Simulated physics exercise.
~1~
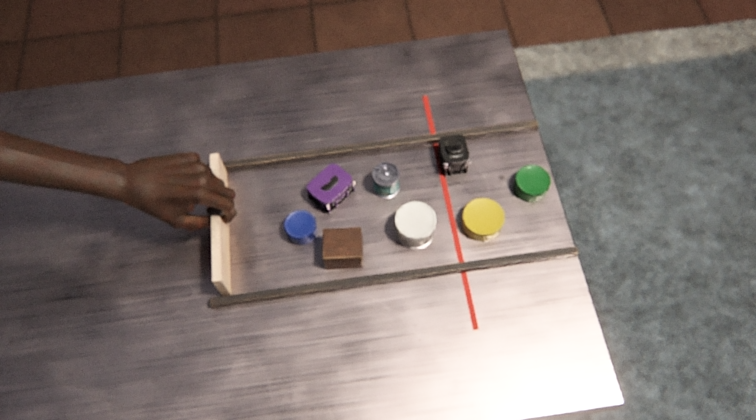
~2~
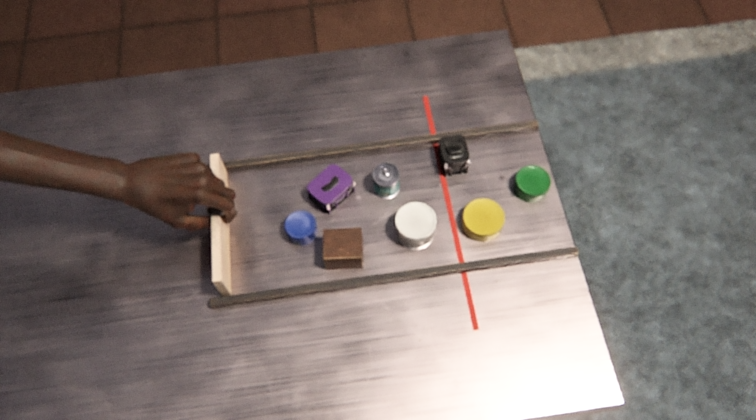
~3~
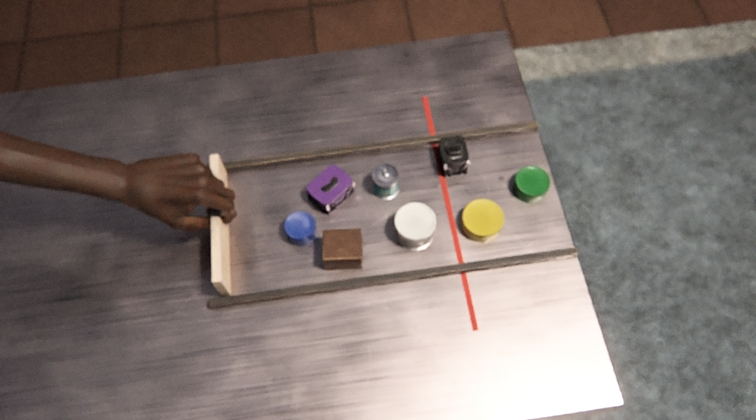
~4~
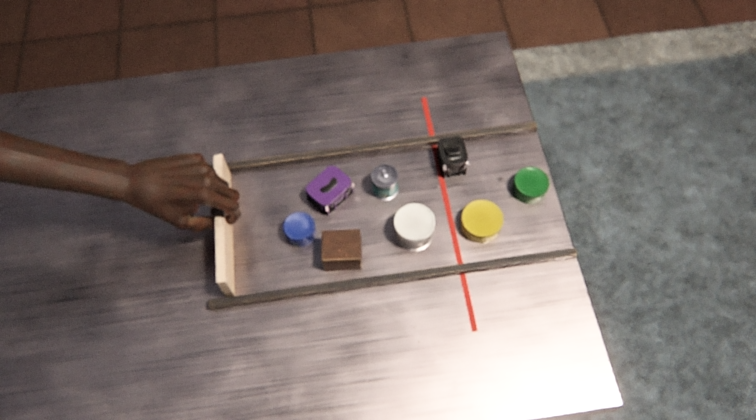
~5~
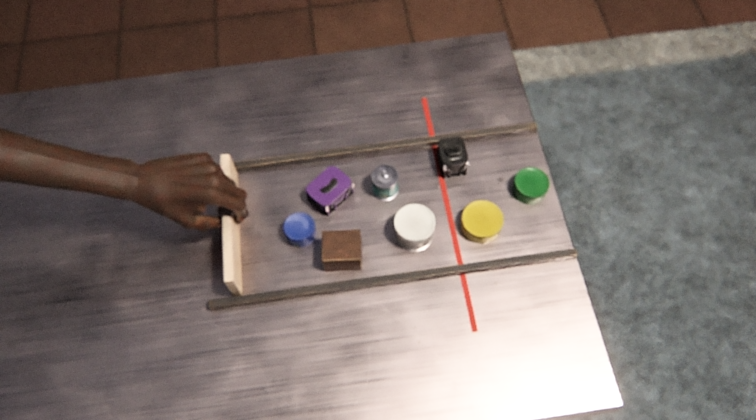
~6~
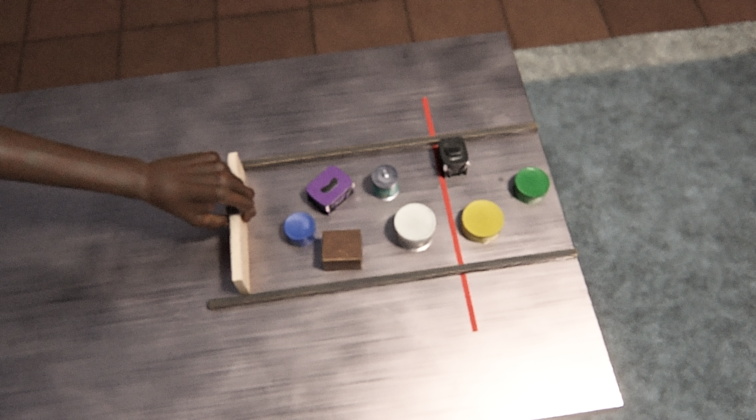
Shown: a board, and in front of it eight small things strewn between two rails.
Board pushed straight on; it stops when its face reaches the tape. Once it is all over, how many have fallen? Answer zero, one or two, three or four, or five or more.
When it is over, zero have fallen.
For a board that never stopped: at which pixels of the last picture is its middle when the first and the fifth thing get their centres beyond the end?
(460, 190) and (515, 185).
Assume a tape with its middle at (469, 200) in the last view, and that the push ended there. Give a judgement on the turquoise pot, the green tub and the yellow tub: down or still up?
The turquoise pot keeps its place, the green tub keeps its place and the yellow tub slips off.
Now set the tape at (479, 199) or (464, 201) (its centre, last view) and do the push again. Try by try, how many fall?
Floor count: 1; 0.
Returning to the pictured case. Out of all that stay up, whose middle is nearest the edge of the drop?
Result - the yellow tub.
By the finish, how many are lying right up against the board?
Number: 3.
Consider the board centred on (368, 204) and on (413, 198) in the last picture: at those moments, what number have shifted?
The count is 5 at the first point and 7 at the second.
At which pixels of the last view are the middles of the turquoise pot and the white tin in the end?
The turquoise pot finishes at (486, 170); the white tin finishes at (510, 216).
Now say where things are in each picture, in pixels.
Green tub (532, 184); yellow tub (483, 220); black case (453, 155); board (220, 223); tape (448, 201), in the first frame.
Yellow tub (483, 220); blue tub (301, 228), in the second frame.
Black case (453, 156); brown block (343, 249), in the third frame.
Green tub (530, 186); turquoise pot (385, 182), in the fourth frame.
Yellow tub (482, 222); white tin (414, 228), in the fifth frame.
Green tub (531, 186); yellow tub (482, 222); black case (453, 157); board (239, 222); tape (447, 203), in the sixth frame.
Early on, none off yet; green tub at rest near (531, 186); yellow tub at rest near (482, 222); black case at rest near (453, 157).
Finally, the number that fall off is zero.
